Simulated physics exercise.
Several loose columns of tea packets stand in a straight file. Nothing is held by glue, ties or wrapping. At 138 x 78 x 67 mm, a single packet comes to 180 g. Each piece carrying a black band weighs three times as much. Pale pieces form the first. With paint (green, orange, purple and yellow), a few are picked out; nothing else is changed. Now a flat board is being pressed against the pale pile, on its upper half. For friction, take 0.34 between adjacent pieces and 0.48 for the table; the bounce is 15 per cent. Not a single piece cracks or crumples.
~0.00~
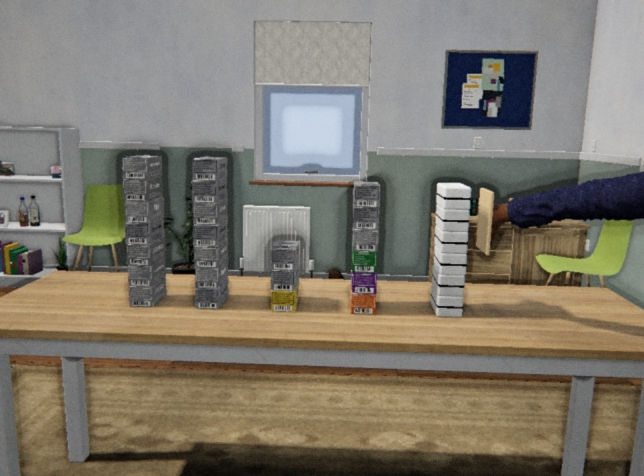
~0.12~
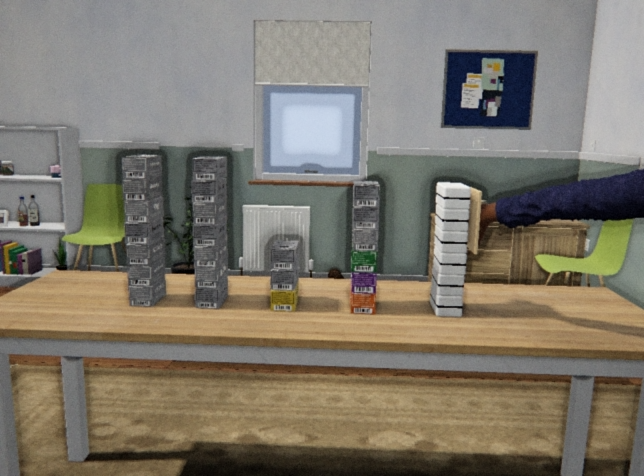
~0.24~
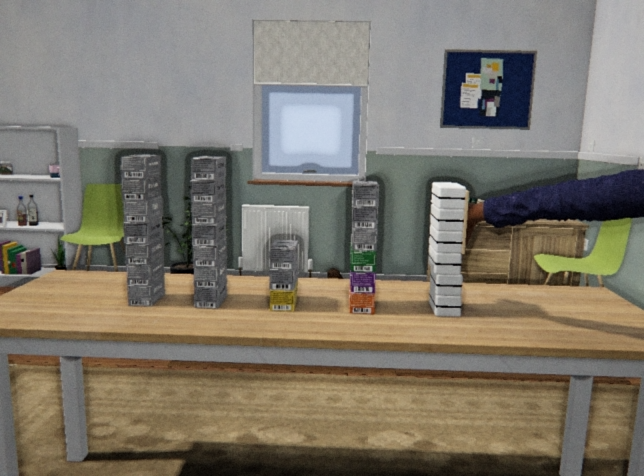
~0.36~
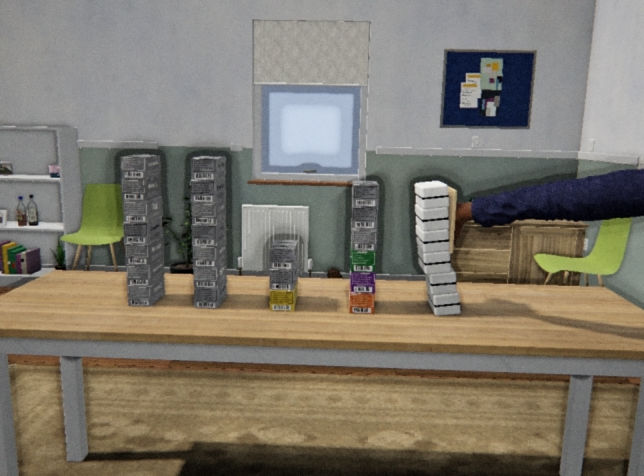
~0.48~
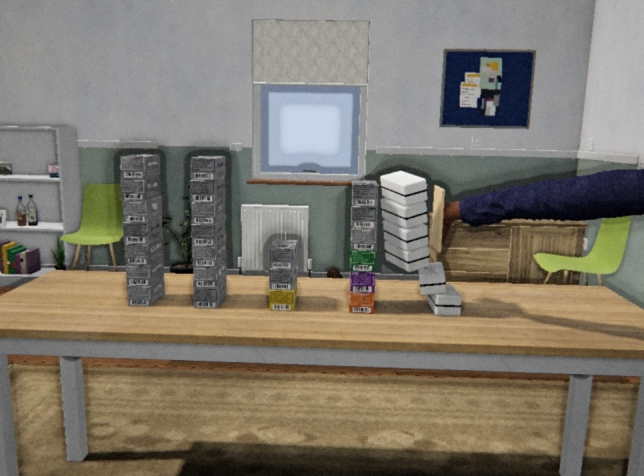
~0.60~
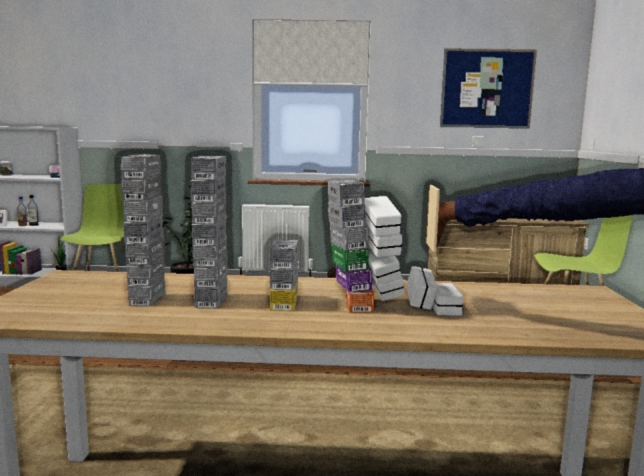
An arm in a dark sleeve pushed a flat board leftward into the tall white stack, which leaned, broke apart and slid against the neighbouring gray column with colored blocks, nudging it slightly left.
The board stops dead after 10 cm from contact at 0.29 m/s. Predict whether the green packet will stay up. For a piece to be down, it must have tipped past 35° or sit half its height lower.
It won't.
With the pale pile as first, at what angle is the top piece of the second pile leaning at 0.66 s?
About 10 degrees from upright.
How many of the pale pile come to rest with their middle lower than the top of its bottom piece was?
The number is 3.
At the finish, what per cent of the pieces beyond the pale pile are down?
Something near 30 percent.
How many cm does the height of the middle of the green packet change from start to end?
About 13 cm lower.
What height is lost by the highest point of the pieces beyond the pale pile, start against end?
Drop: Around 0 cm.
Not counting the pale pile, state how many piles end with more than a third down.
The number of such piles is 2.
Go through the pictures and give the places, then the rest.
In the first frame (places mark the middle of the side facing us), board (491, 215) 58 mm short; green packet (365, 262); orange packet (364, 304); purple packet (365, 283); the rest undisturbed.
The second frame shows board (479, 215) 23 mm short; green packet (364, 262).
The third frame shows board (466, 214) 12 mm in; green packet (363, 262).
The fourth frame shows board (454, 214) 46 mm in, top of the pale pile leaning 7°; green packet (363, 262); the rest undisturbed.
The fifth frame shows board (442, 213) 8 cm in, top of the pale pile leaning 14°; green packet (363, 261); the rest undisturbed.
The sixth frame shows board (437, 213) 10 cm in, stopped, top of the pale pile leaning 17°; green packet (357, 260) leaning 4°; purple packet (360, 281) leaning 3°; orange packet (362, 303) shifted 8 mm; steepest lean 4°, the packet at (352, 195); 6 disturbed, none down.
After 0.66 s, 5 of the pale pile down; none of the 23 other packets down, 6 disturbed; green packet leaning 11°; purple packet leaning 11°.
After 0.80 s, 5 of the pale pile down; 5 of the 23 other packets down; green packet leaning 44°, 37 mm lower; purple packet leaning 44°.
After 0.98 s, 5 of the pale pile down; 5 of the 23 other packets down; green packet on its side; purple packet on its side.
After 1.24 s, 5 of the pale pile down; 7 of the 23 other packets down; green packet on its side; purple packet on its side.
At rest (1.9 s), 5 of the pale pile down; 7 of the 23 other packets down; green packet on its side; purple packet on its side; orange packet shifted 14 mm. As the last picture would show them, middles, green packet near (304, 295), purple packet near (327, 294).
